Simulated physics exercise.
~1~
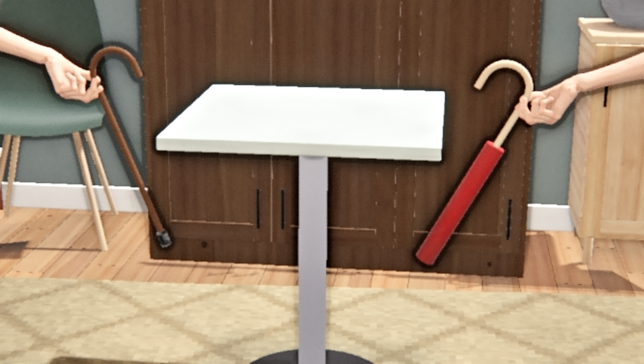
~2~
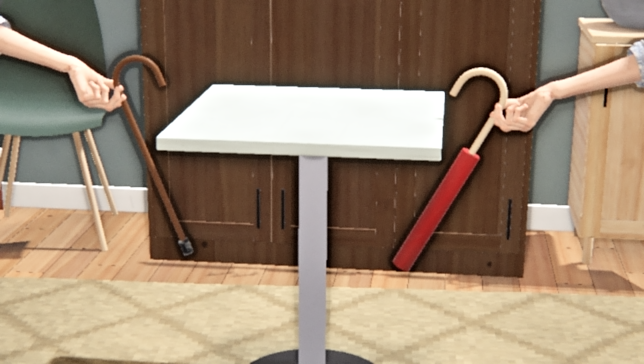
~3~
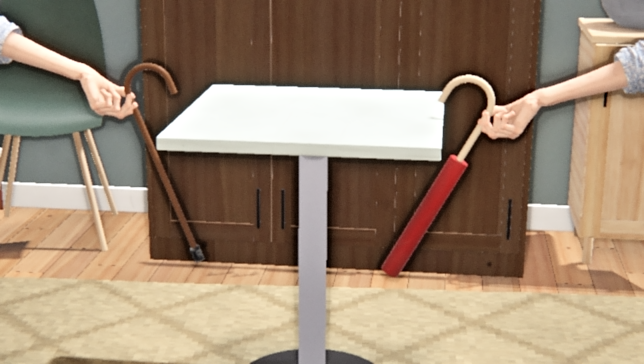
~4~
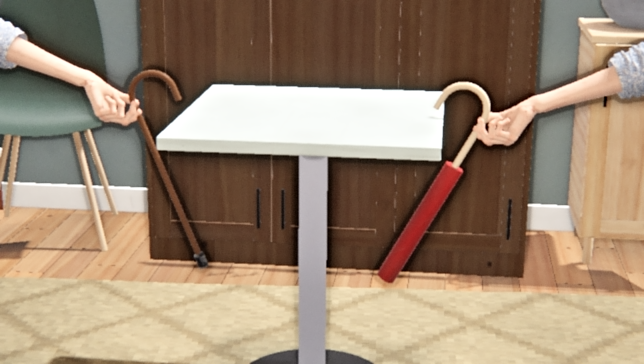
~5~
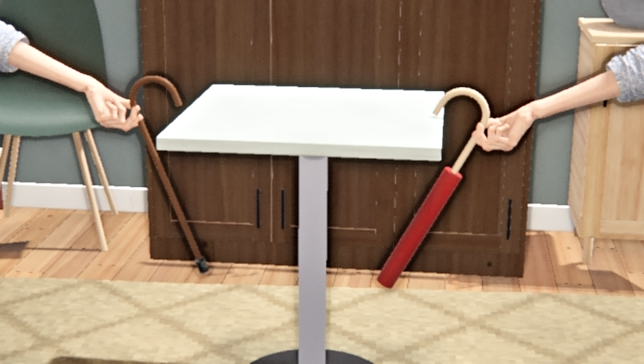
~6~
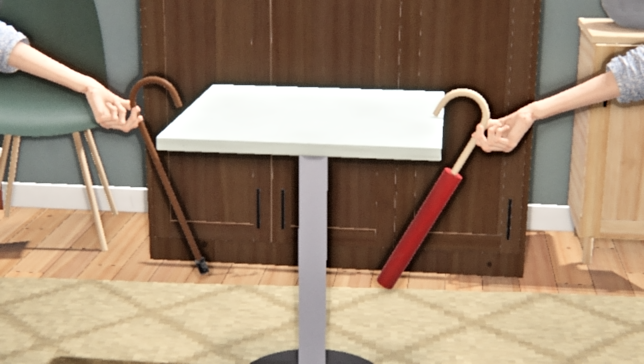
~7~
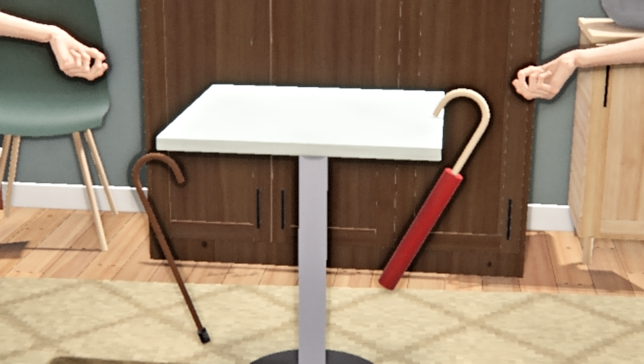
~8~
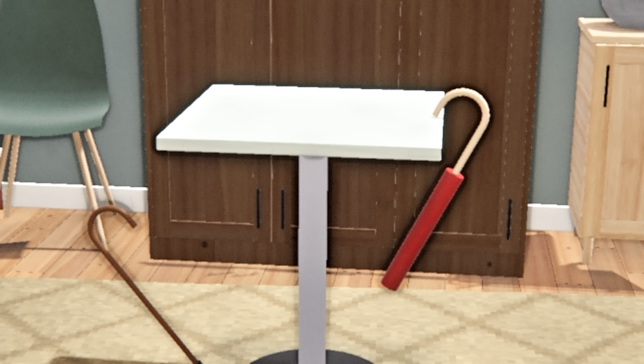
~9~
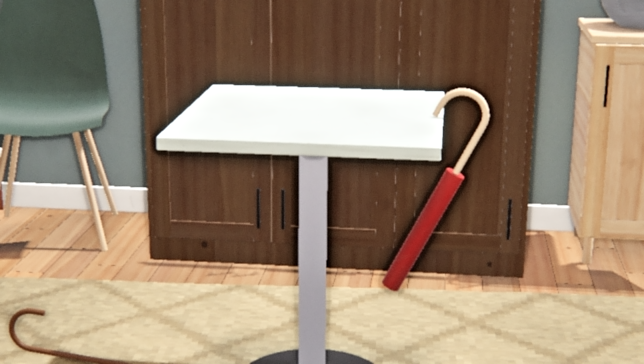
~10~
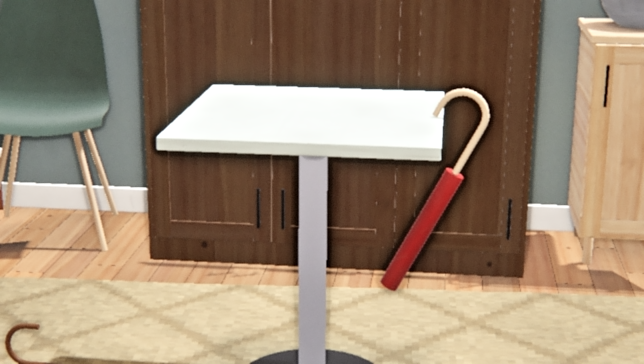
In a room with a wooden cabinet, two hands brought a brown cane and a red umbrella to opposite edges of a white table and let go; the umbrella stayed hooked on the right, while the cane dropped and toppled onto the floor at the left.
